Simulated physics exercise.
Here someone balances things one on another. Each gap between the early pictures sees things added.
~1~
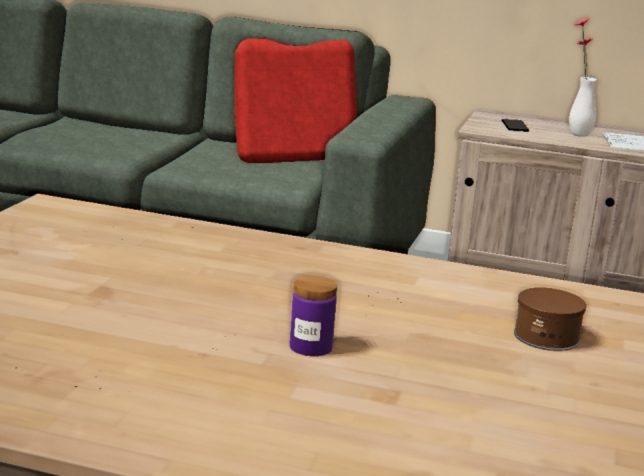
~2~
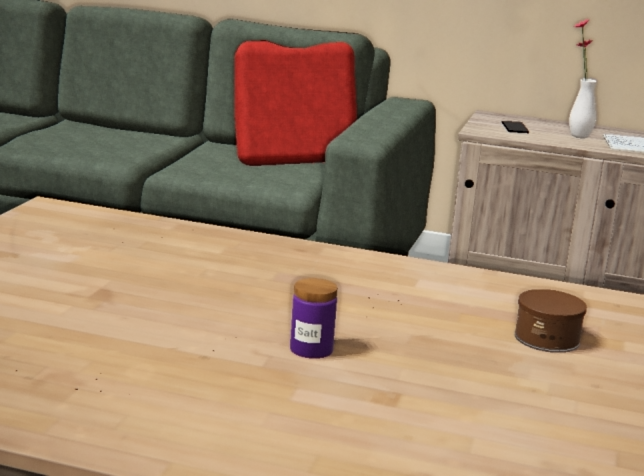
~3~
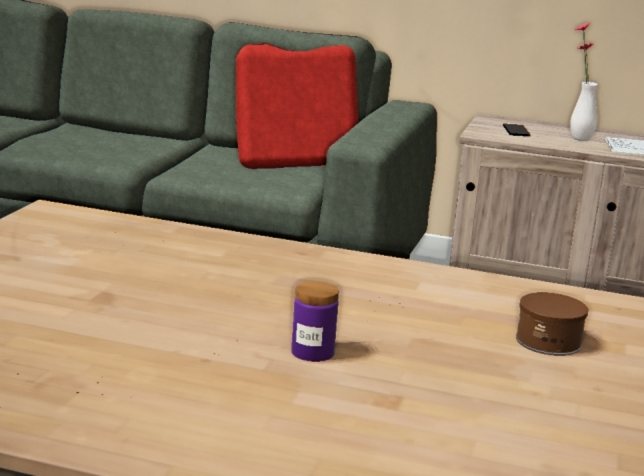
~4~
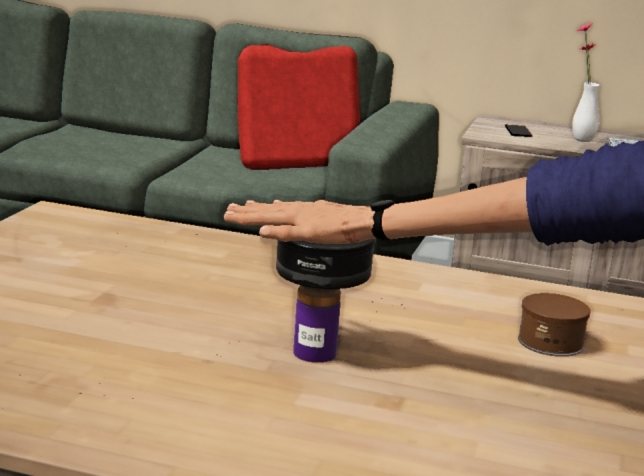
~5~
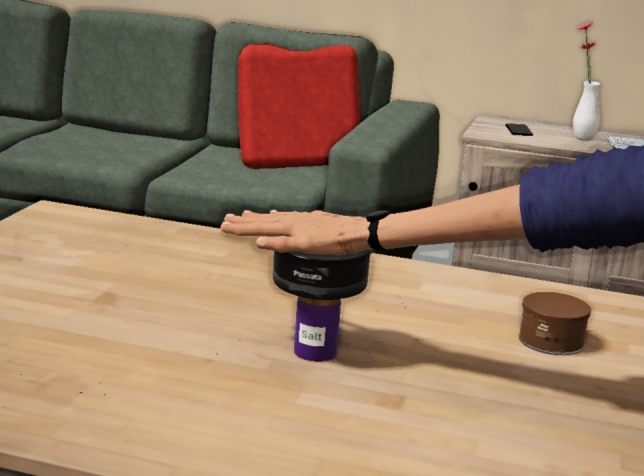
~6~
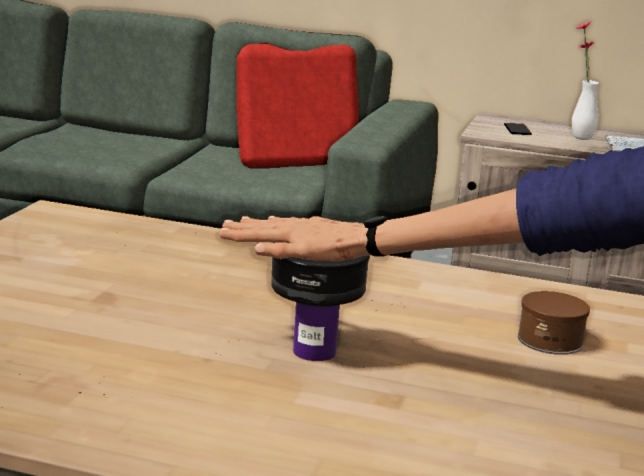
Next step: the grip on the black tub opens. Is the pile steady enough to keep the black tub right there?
My guess is a success.
Then, 0.20 s later than the last frame, all is still.
Then, 0.60 s later than the last frame, black tub resting near (320, 269).
When it is over, all 3 as before. End places, in pixels of the last picture, black tub near (320, 269). The pile stays up.
